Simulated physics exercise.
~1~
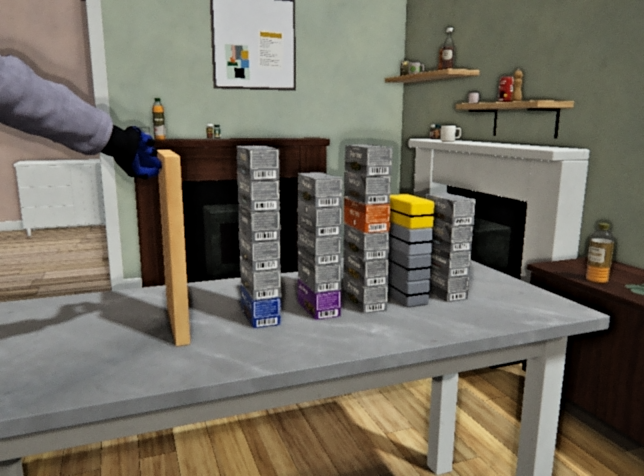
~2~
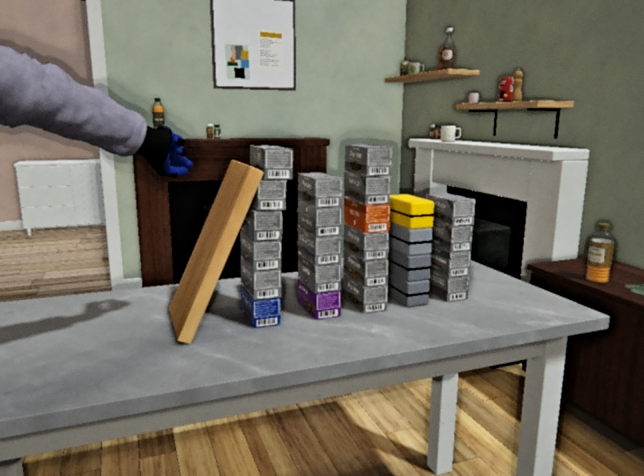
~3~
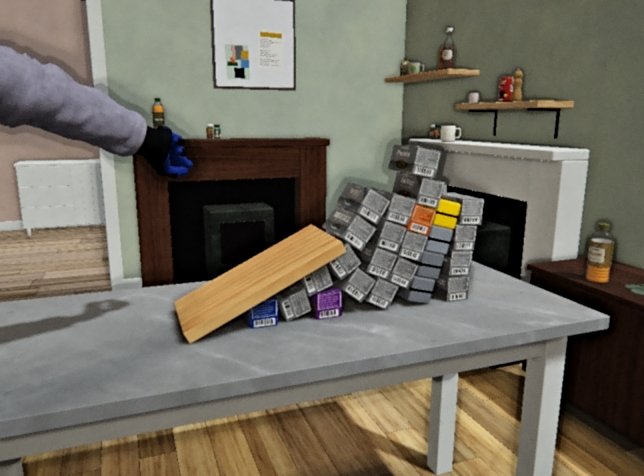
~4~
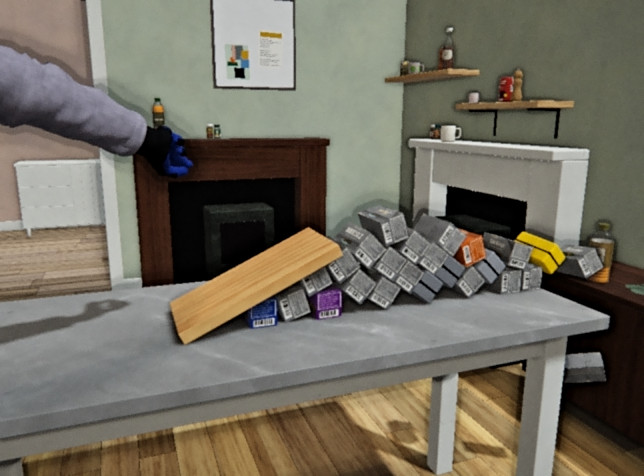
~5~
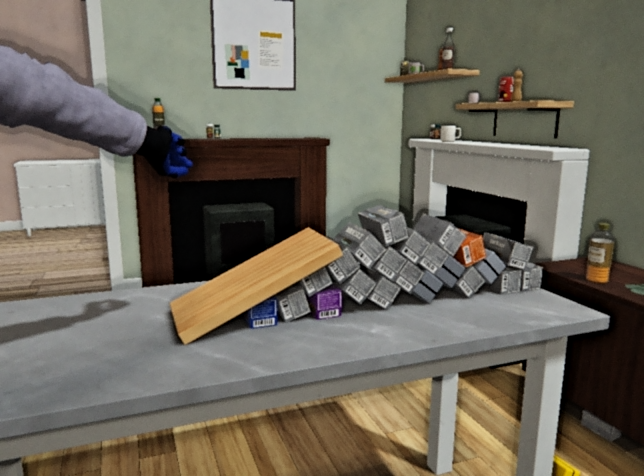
The video shows a gloved hand pushing an upright wooden board into a row of stacked grey packets, which topple to the right into a heap. The yellow packet falls off the table's right end, while the orange one rests tipped on the pile and the board lies slanted.
